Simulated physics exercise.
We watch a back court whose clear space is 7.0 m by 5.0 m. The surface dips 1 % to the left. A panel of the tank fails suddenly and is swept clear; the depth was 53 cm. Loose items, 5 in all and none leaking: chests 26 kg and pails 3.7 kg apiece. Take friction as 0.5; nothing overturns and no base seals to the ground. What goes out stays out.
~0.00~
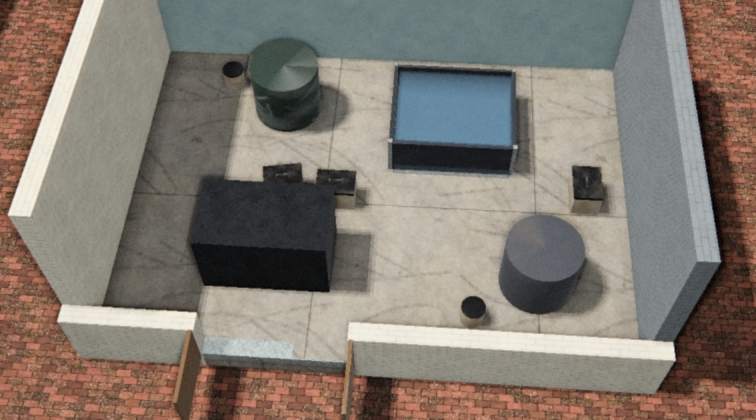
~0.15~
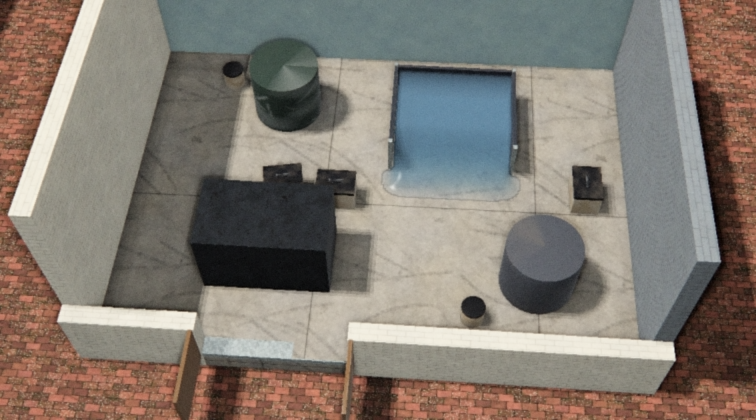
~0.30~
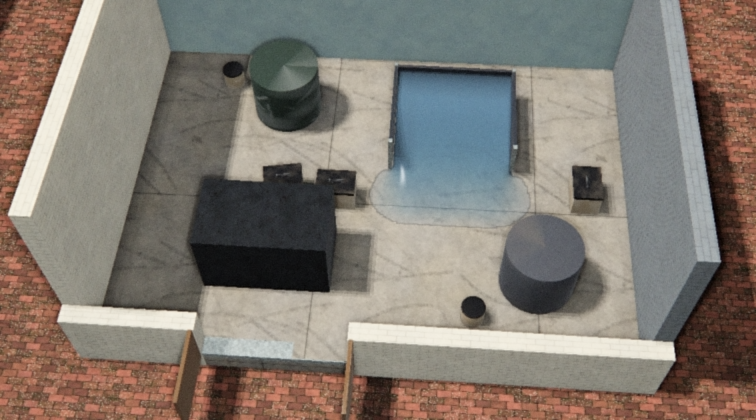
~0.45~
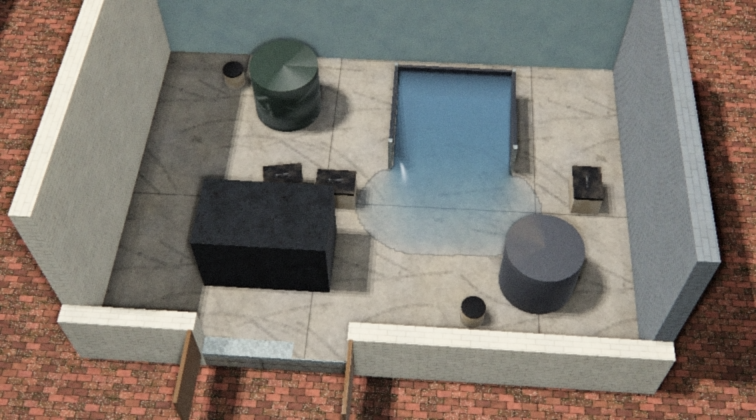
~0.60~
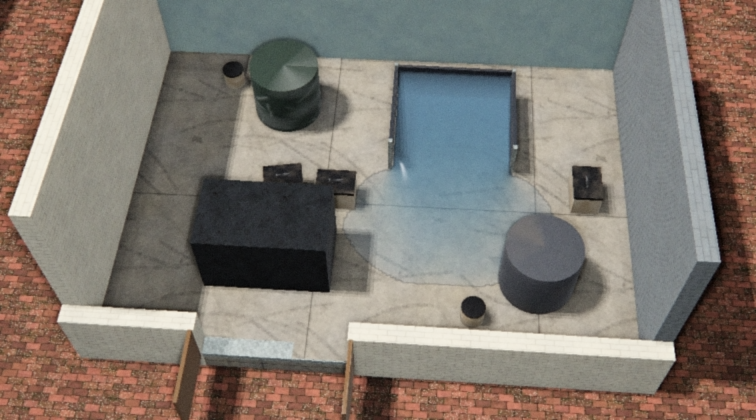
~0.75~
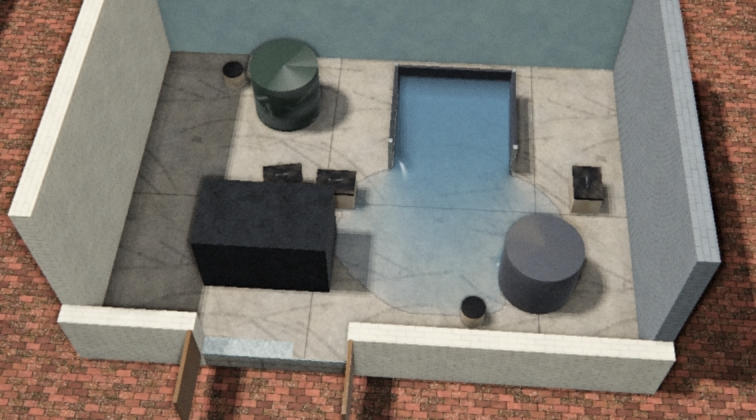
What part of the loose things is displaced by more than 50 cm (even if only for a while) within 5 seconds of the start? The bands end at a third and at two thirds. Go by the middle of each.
It is less than a third.
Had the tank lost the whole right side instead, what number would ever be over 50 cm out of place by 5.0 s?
In that case 2 of them.
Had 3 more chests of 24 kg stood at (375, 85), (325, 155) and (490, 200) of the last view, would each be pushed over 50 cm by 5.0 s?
In turn: Under, short of it, more.
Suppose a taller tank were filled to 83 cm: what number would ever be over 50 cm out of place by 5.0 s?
In that case 1 of them.
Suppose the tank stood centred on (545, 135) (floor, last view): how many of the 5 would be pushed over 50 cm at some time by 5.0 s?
In that case 2 of them.
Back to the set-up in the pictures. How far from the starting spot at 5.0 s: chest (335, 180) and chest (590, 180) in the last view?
In turn: 0 cm, 0 cm.
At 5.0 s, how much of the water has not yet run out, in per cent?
Some 82 per cent remains.
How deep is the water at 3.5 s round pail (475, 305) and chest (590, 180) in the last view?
About 13 and 3 cm.
After 1.1 s 0 of 5 are over 50 cm from their spots; 1 afloat.
After 2.2 s 1 of 5 are over 50 cm from their spots; 0 afloat.
After 3.5 s 1 of 5 are over 50 cm from their spots; 1 afloat.
After 5.0 s 1 of 5 are over 50 cm from their spots, and 1 have been at some point; 1 afloat.
